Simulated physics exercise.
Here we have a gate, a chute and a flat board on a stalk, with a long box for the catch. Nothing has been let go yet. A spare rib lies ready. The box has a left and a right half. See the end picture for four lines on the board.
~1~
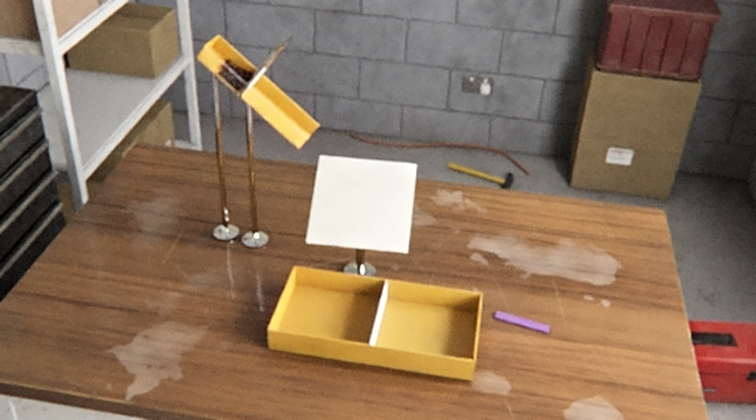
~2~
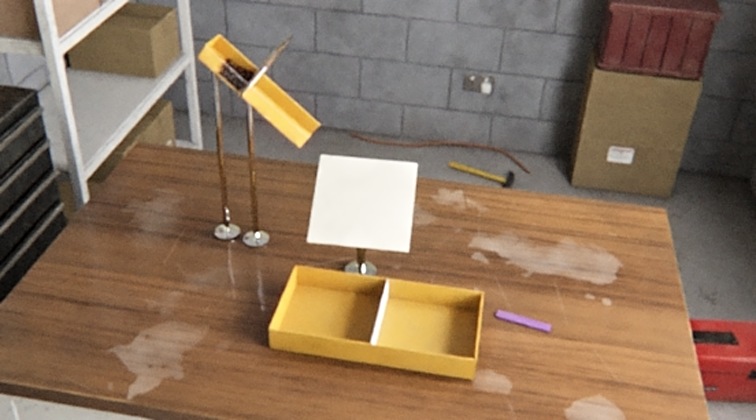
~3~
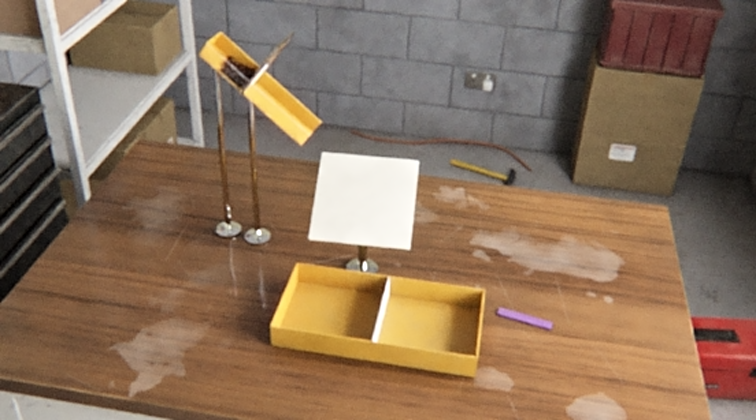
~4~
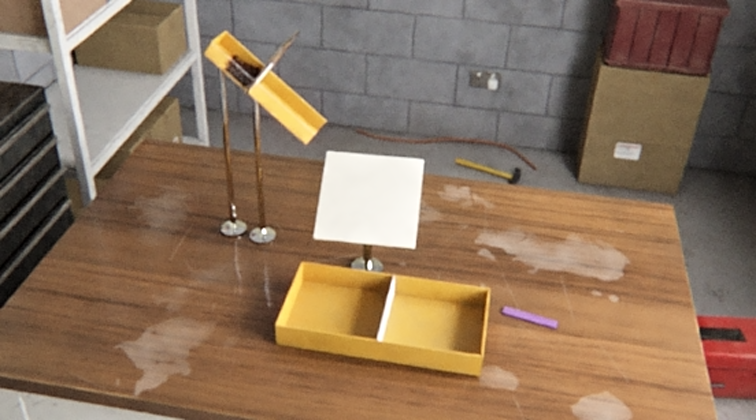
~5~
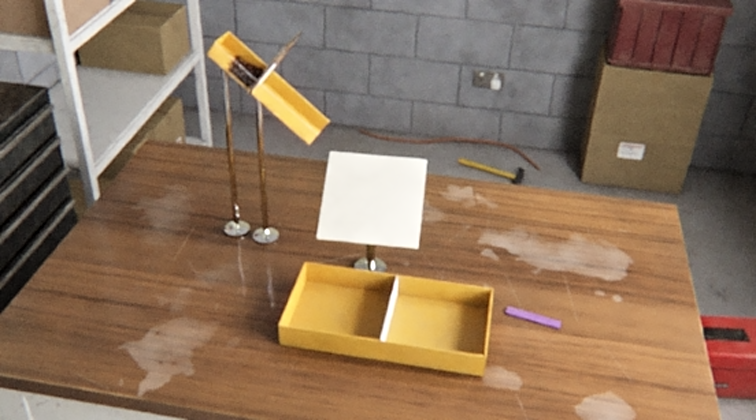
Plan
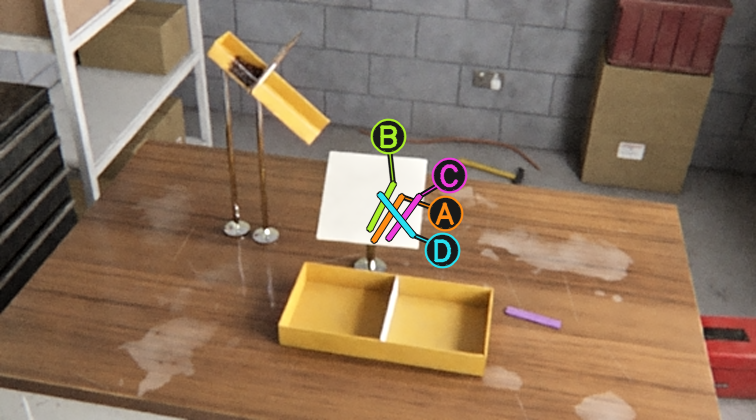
A wooden table holds a raised yellow chute, white board and divided box, all nearly still.
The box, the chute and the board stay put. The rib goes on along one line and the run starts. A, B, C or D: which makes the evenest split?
Best: D.
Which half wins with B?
Left.
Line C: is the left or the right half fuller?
More lands on the left.
On the marked copy, line A from (401, 196) to (374, 240); line B from (393, 184) to (369, 228); line C from (419, 196) to (388, 238); line D from (380, 194) to (412, 234).
For line A, of what is caught, almost all in the left half, just a few in the right.
For line B, of what is caught, almost all in the left half, just a few in the right.
For line C, of what is caught, the larger part in the left half, roughly a quarter in the right.
For line D, of what is caught, roughly half in the left half, roughly half in the right.
